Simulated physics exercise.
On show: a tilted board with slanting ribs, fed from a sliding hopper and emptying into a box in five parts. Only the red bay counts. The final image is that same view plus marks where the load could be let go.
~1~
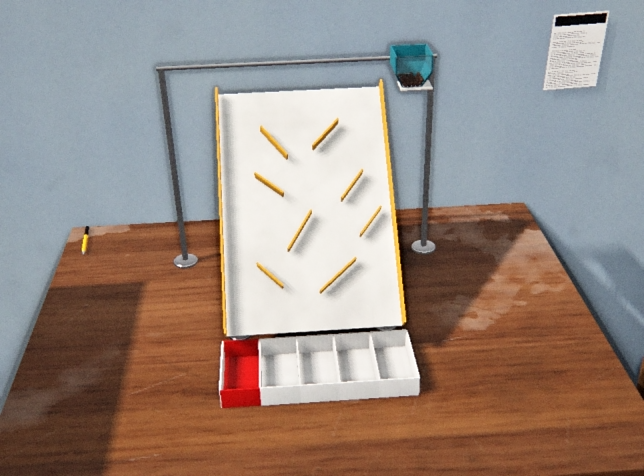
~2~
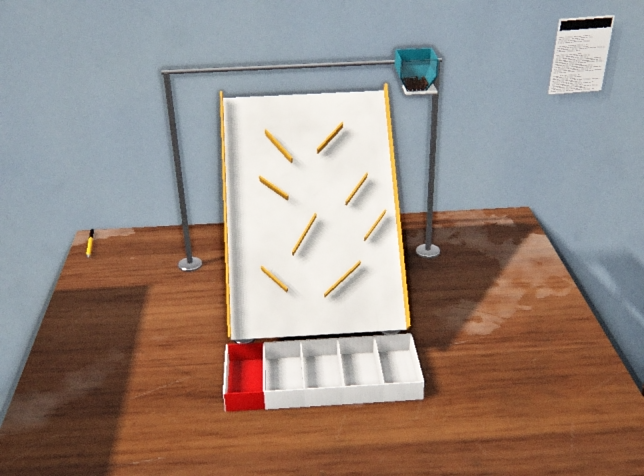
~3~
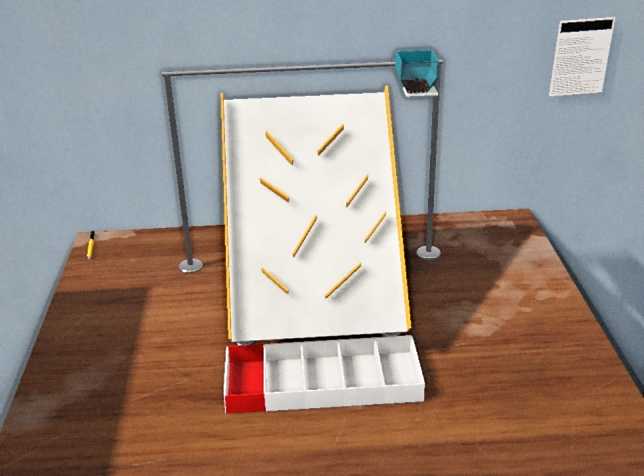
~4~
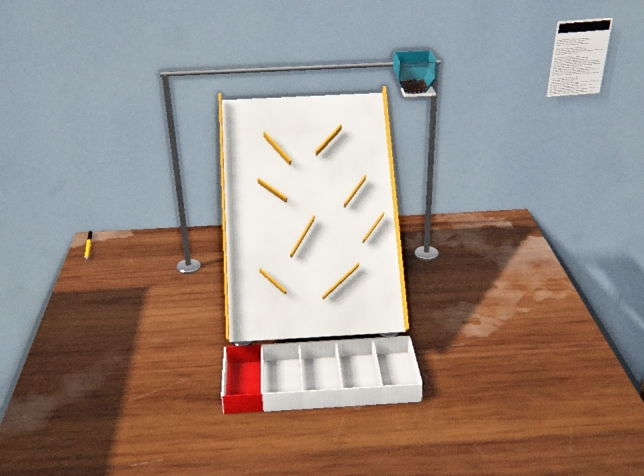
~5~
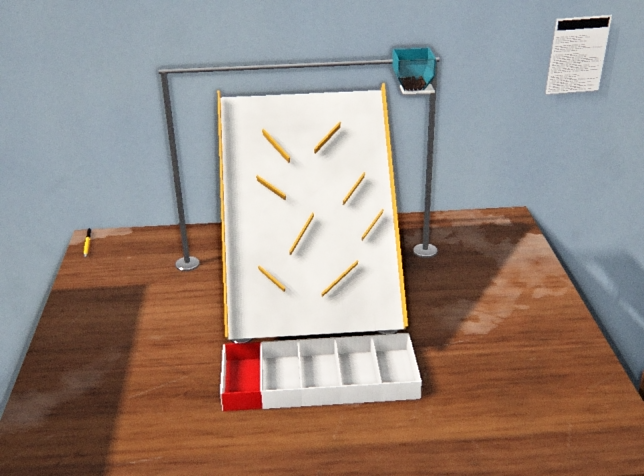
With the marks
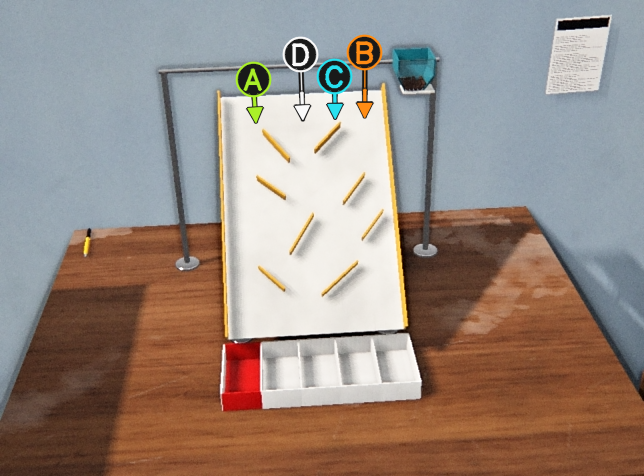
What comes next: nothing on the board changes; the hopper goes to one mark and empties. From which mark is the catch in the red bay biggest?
Take A.
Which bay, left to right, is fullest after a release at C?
The third from the left.
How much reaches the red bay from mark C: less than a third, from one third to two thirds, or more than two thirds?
It is less than a third.
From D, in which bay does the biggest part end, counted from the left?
The third from the left.
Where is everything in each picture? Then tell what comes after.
In the first picture, hopper (411, 81), allspice berries, door shut.
In the second picture, ribs (265, 129) to (292, 158), (318, 149) to (343, 122), (259, 176) to (288, 196).
In the third picture, ribs (347, 203) to (368, 174), (293, 254) to (316, 215), (366, 239) to (386, 211).
In the fourth picture, ribs (260, 268) to (286, 291), (323, 296) to (359, 263).
In the fifth picture, red bay (242, 400), number 1 of 5 from the left.
On the marked copy, mark A meets the board at (255, 117); mark B meets the board at (364, 112); mark C meets the board at (335, 113); mark D meets the board at (302, 114).
If A is chosen, roughly half in the red bay, roughly a third in other bays, about a tenth outside the box.
If B is chosen, about a tenth in the red bay, the larger part in other bays, about a tenth outside the box.
If C is chosen, not one piece in the red bay, every piece in other bays.
If D is chosen, just a few in the red bay, almost all in other bays.
